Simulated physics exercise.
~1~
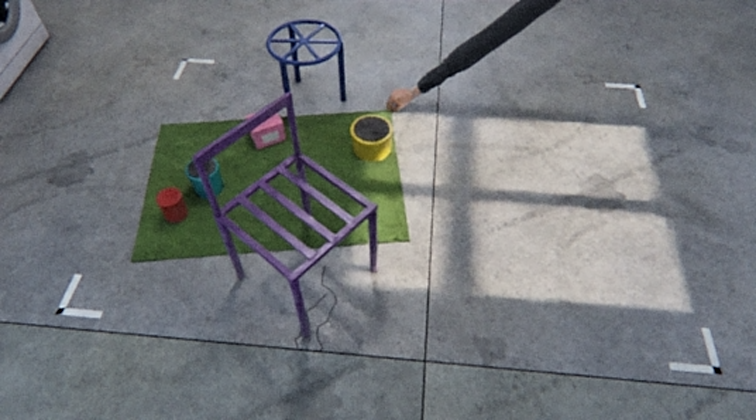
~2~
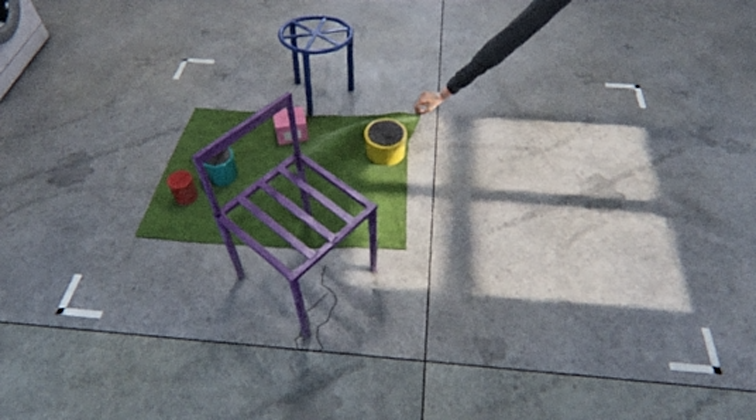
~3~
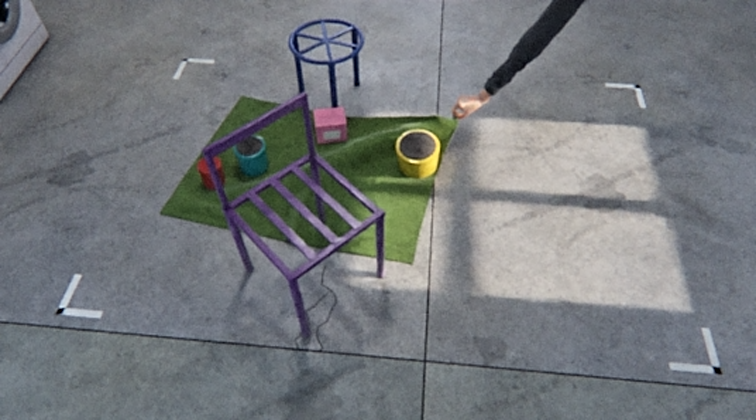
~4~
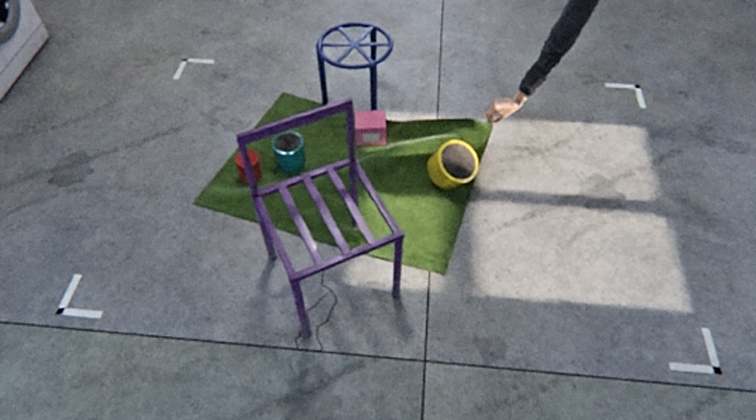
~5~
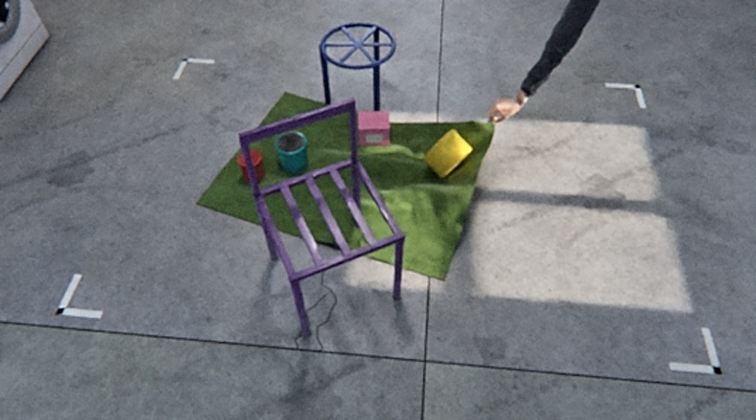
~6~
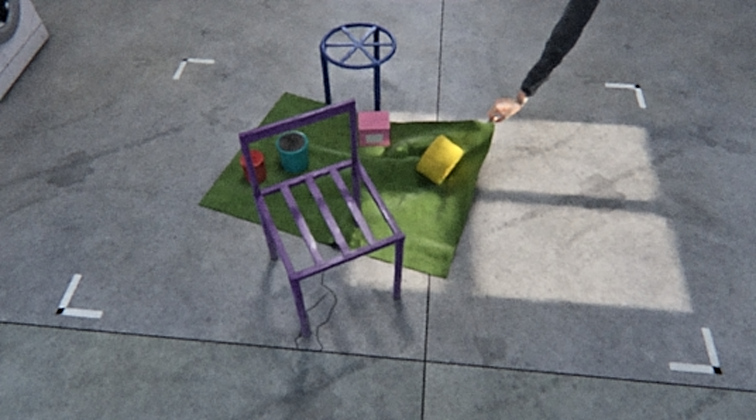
A green mat pulled right by a hand carries everything along, and the yellow pot topples.
